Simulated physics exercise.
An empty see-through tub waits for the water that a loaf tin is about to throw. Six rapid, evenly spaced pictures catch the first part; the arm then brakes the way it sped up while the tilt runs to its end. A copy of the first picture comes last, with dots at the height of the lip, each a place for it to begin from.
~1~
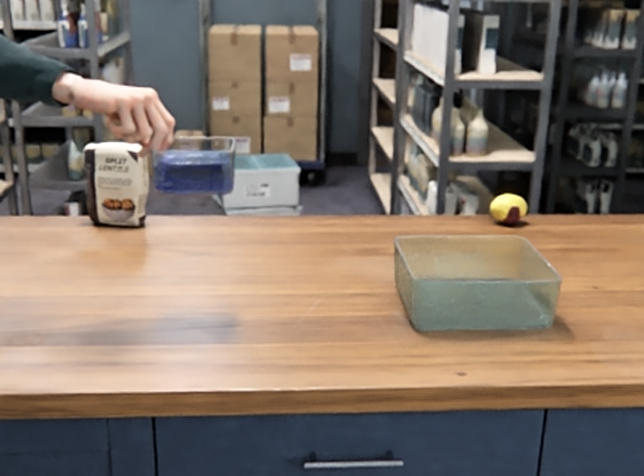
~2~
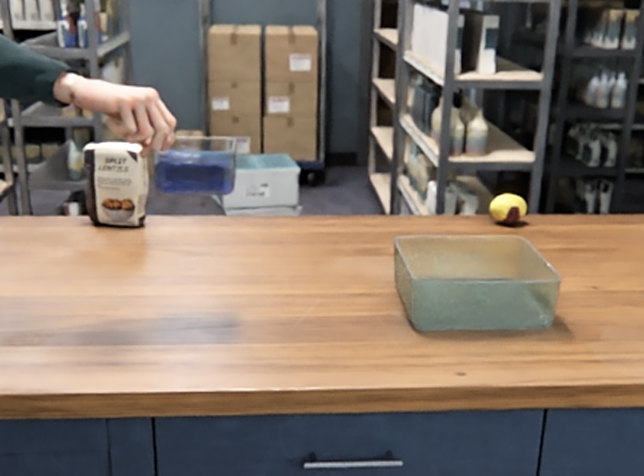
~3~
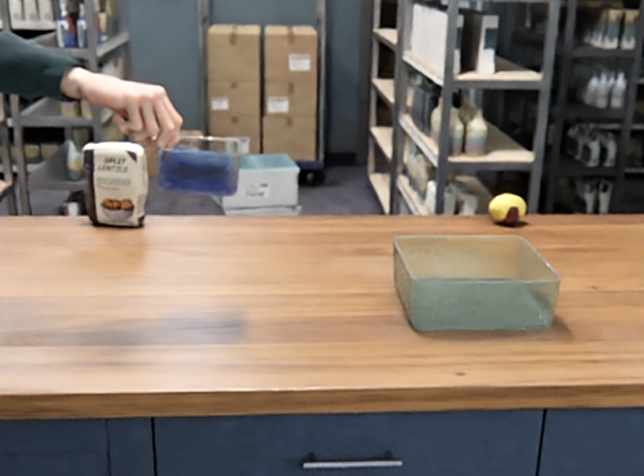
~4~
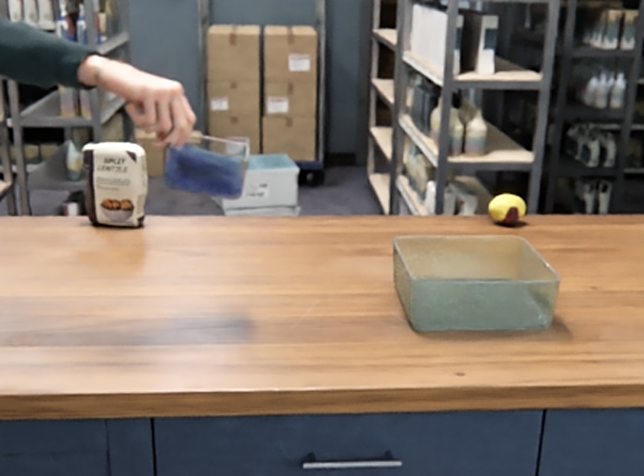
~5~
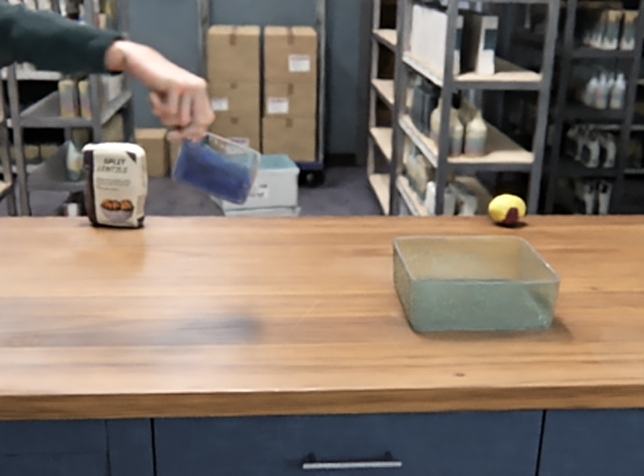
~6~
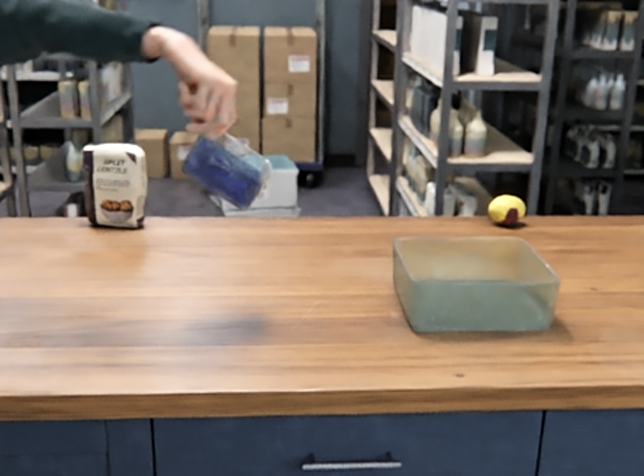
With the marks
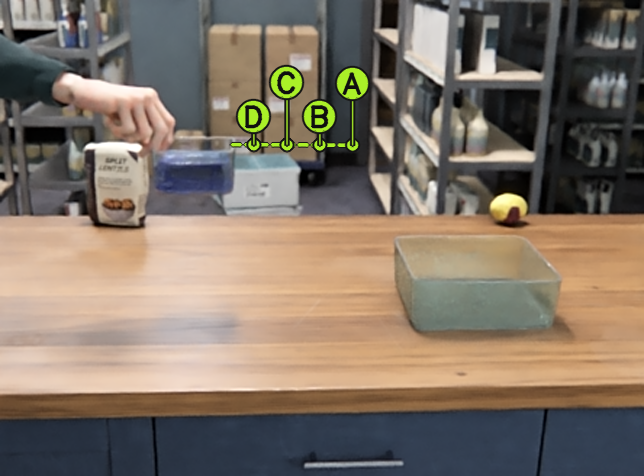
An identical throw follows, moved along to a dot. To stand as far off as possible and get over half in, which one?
Choose D.
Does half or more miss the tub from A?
No, not at all.
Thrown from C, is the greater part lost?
No.
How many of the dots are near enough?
All of them.
In lime, A at (352, 145); B at (319, 144); C at (286, 144); D at (253, 144).
With A, about 92 % lands in the tub, 4 % falls short and 4 % goes beside or beyond.
With B, about 64 % lands in the tub, 5 % falls short and 31 % goes beside or beyond.
With C, about 68 % lands in the tub, 8 % falls short and 24 % goes beside or beyond.
With D, about 72 % lands in the tub, 16 % falls short and 12 % goes beside or beyond.
